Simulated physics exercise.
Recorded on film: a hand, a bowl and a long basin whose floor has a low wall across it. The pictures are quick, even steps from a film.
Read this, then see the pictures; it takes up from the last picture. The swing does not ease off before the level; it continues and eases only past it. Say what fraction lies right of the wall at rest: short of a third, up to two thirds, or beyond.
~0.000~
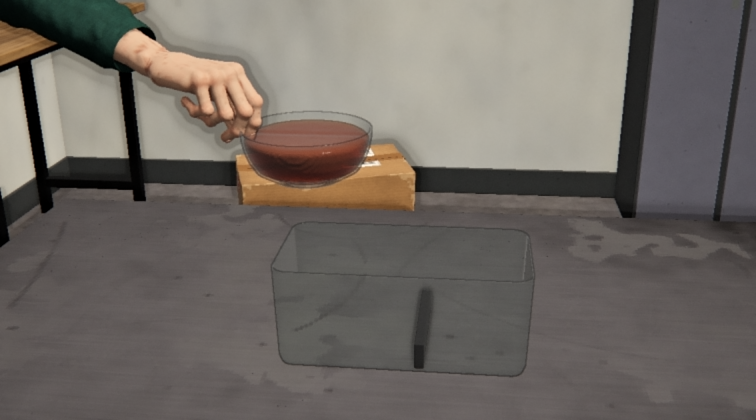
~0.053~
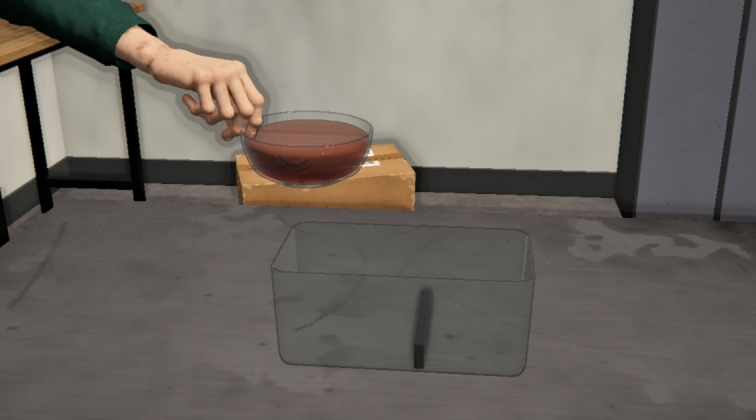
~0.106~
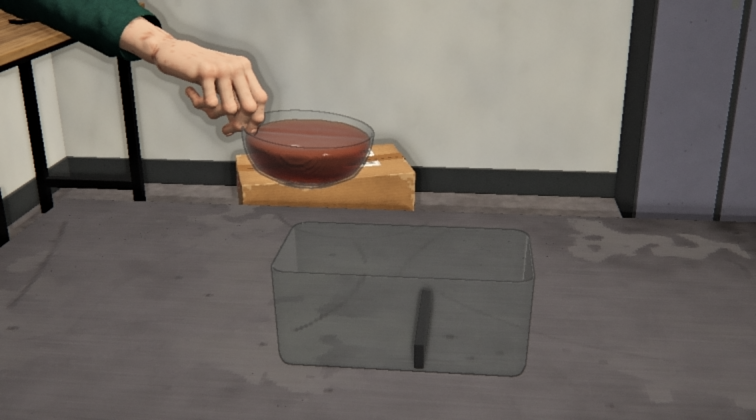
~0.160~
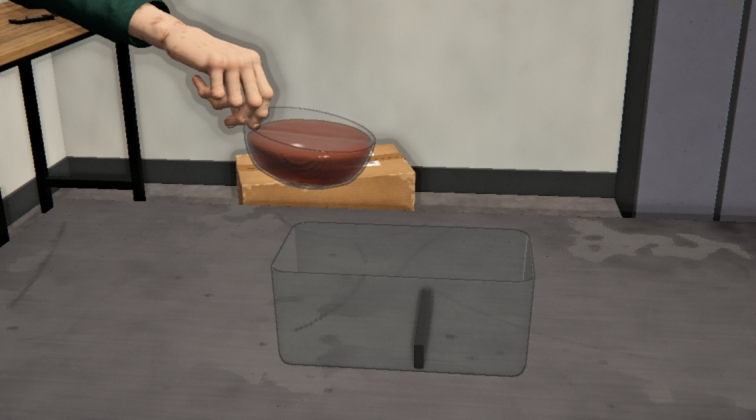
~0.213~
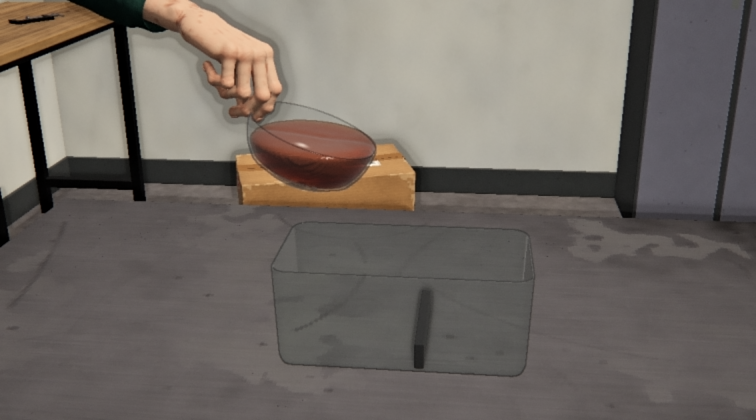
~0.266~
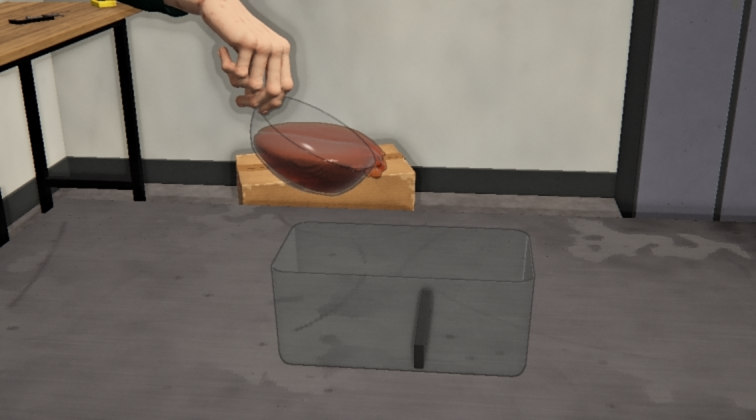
The right side of the wall holds a middle share, one third to two thirds.
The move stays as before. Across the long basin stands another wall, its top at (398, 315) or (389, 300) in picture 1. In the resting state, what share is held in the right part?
It works out to around 70 per cent for the first and around 80 per cent for the second.
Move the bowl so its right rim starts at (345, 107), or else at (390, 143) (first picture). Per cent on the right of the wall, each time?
Estimate: 25 per cent, then 55 per cent.
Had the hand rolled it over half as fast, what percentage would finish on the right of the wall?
Some 55 per cent.
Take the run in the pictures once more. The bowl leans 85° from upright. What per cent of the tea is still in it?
Near 15 in a hundred still remains.
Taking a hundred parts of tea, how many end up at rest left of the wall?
That is roughly 55 percent of it.
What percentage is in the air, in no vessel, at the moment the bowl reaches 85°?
It comes to around 35 per cent.
After 0.55 s the tilt is 85° and 14 per cent is still to pour, 22 is left of the wall and 30 right of it.
After 0.76 s the tilt is 98° and 1 per cent is still to pour, 51 is left of the wall and 45 right of it.
After 0.98 s the tilt is 98° and 0 per cent is still to pour, 57 is left of the wall and 42 right of it.
After 1.22 s the tilt is 98° and 0 per cent is still to pour, 57 is left of the wall and 42 right of it.
In the end 57 per cent lies left of the wall, 42 right of it and 1 outside.
